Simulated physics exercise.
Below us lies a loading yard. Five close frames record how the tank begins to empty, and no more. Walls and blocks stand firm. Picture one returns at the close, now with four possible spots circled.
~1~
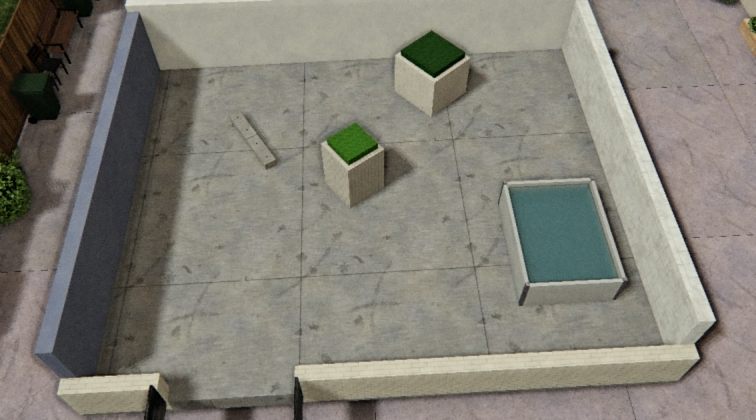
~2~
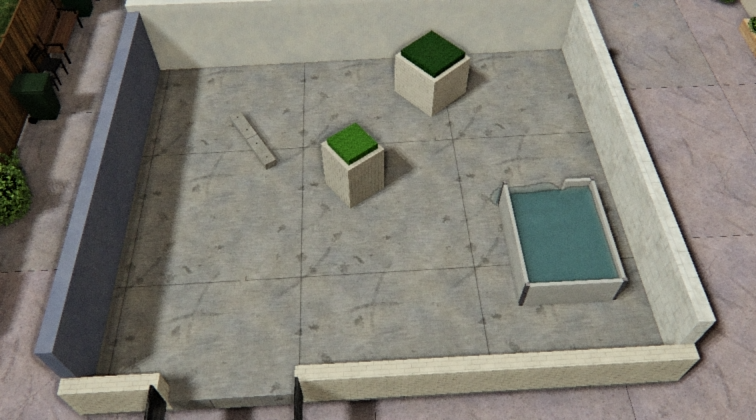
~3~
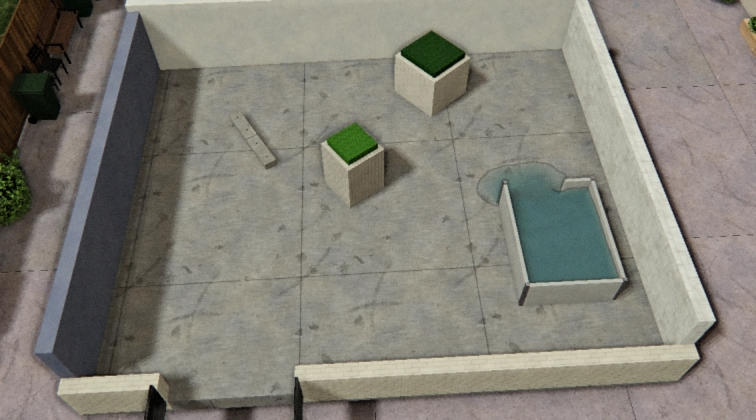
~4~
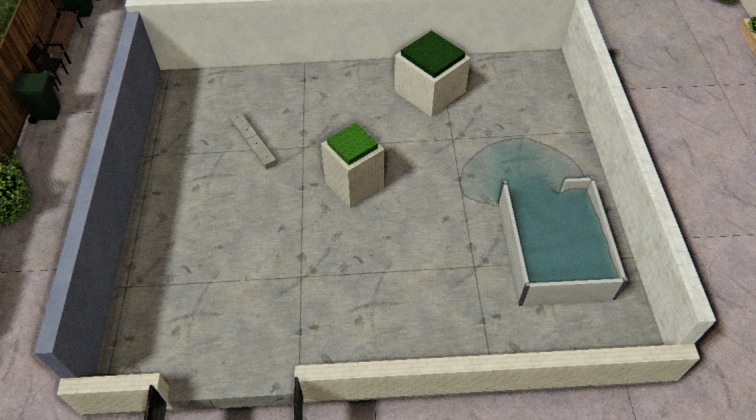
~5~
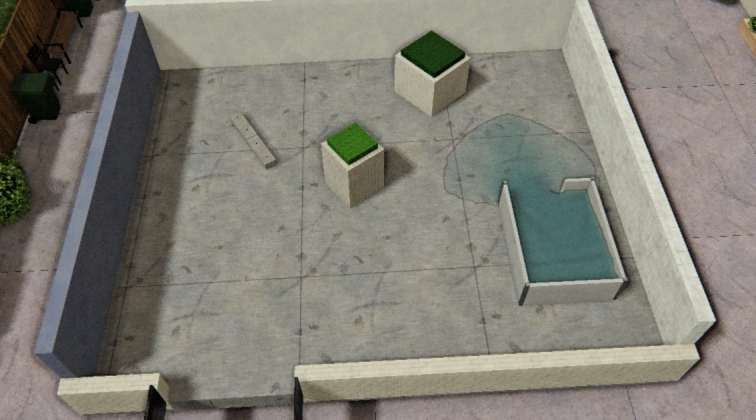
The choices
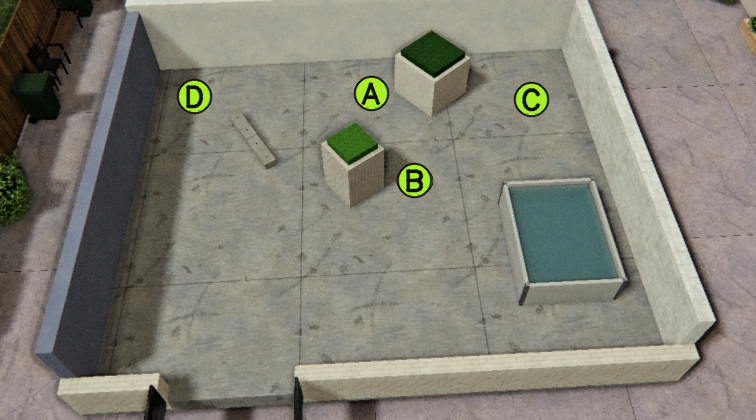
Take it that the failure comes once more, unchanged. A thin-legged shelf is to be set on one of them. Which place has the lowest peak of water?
It is B.
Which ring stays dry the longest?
The answer is D.
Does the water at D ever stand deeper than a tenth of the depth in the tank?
Yes, clearly.
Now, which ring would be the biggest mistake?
C it is.
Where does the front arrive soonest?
Here it is ring C.
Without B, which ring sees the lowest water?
It is A.
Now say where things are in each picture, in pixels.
Tank full, its middle at (561, 232); open gate at (229, 373), in the first picture.
Water covers 1 % of the ground, its front hidden from here, in the second picture.
In the third picture, 2 % of the ground under water, visible out to (540, 165).
In the fourth picture, 5 % of the ground under water, visible out to (525, 140).
In the fifth picture, 8 % of the ground under water, visible out to (513, 117).
In lime, A at (371, 93); B at (414, 180); C at (531, 99); D at (194, 96).
With A, the water peaks at about 10 % of the depth that stood in the tank.
With B, the water peaks at about 6 % of the depth that stood in the tank.
With C, the water peaks at about 33 % of the depth that stood in the tank.
With D, the water peaks at about 19 % of the depth that stood in the tank.
